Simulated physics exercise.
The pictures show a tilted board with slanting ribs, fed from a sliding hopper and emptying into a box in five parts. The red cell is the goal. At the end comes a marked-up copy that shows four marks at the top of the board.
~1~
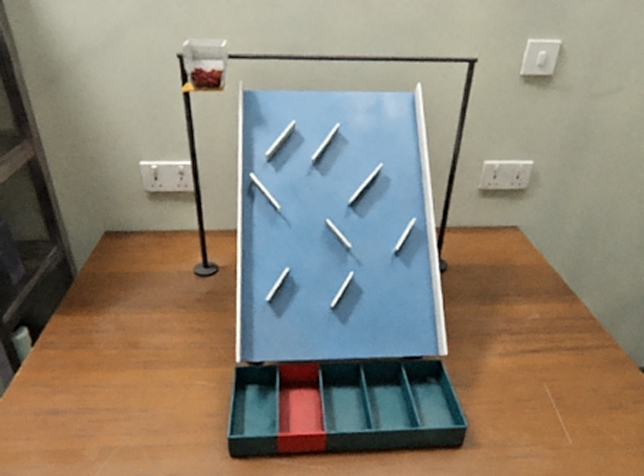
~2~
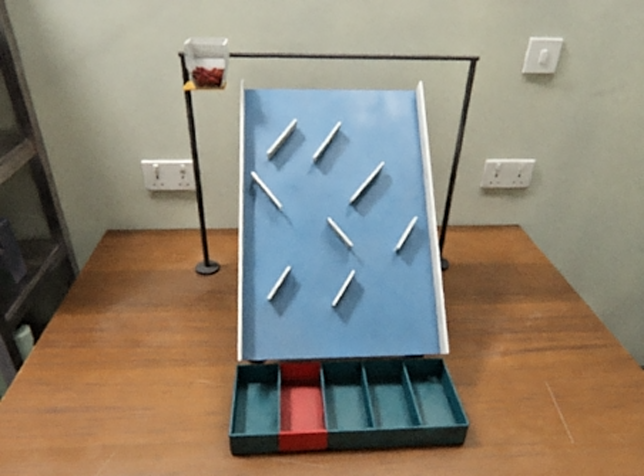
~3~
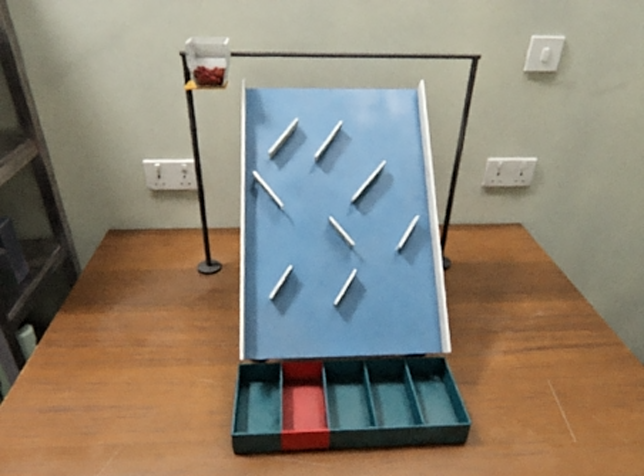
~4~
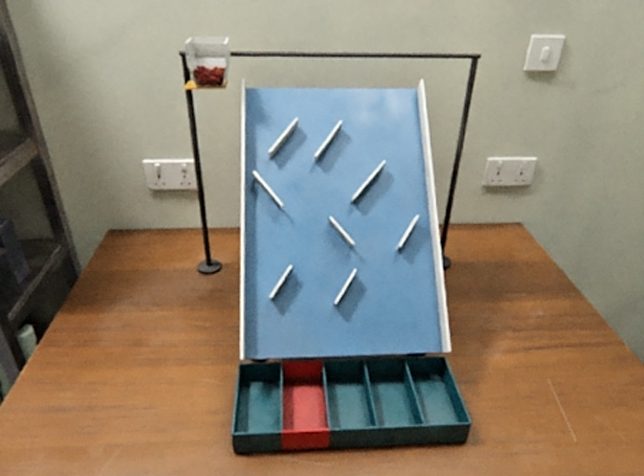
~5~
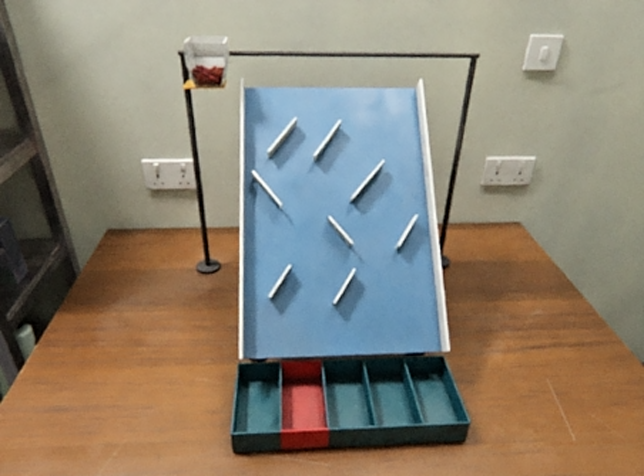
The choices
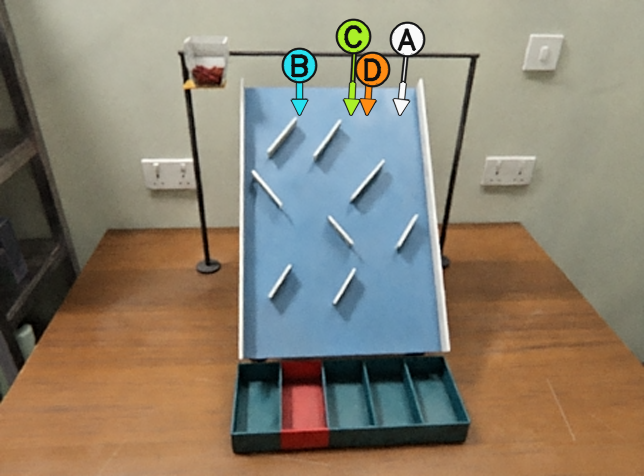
The view wavers very slightly, while the small clear hopper of dark red beans stays at the left end of its rail from start to finish. Below, the tilted blue board with slanting white ribs stays still and bare, and the five-part green box with one red cell remains empty.
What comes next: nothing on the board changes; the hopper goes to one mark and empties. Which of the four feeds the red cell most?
The answer is mark B.
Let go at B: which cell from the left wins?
The second from the left.
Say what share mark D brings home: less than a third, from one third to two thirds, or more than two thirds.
It is less than a third.
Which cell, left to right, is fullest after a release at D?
The fourth from the left.
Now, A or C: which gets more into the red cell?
C it is.
On the marked copy, mark A meets the board at (400, 109); mark B meets the board at (299, 109); mark C meets the board at (351, 109); mark D meets the board at (367, 109).
If A is chosen, only a few in the red cell, all but a few in other cells, only a few outside the box.
If B is chosen, close to half in the red cell, close to a third in other cells, a small share held on the board, a small share outside the box.
If C is chosen, close to a quarter in the red cell, the bulk in other cells.
If D is chosen, a small share in the red cell, the bulk in other cells.
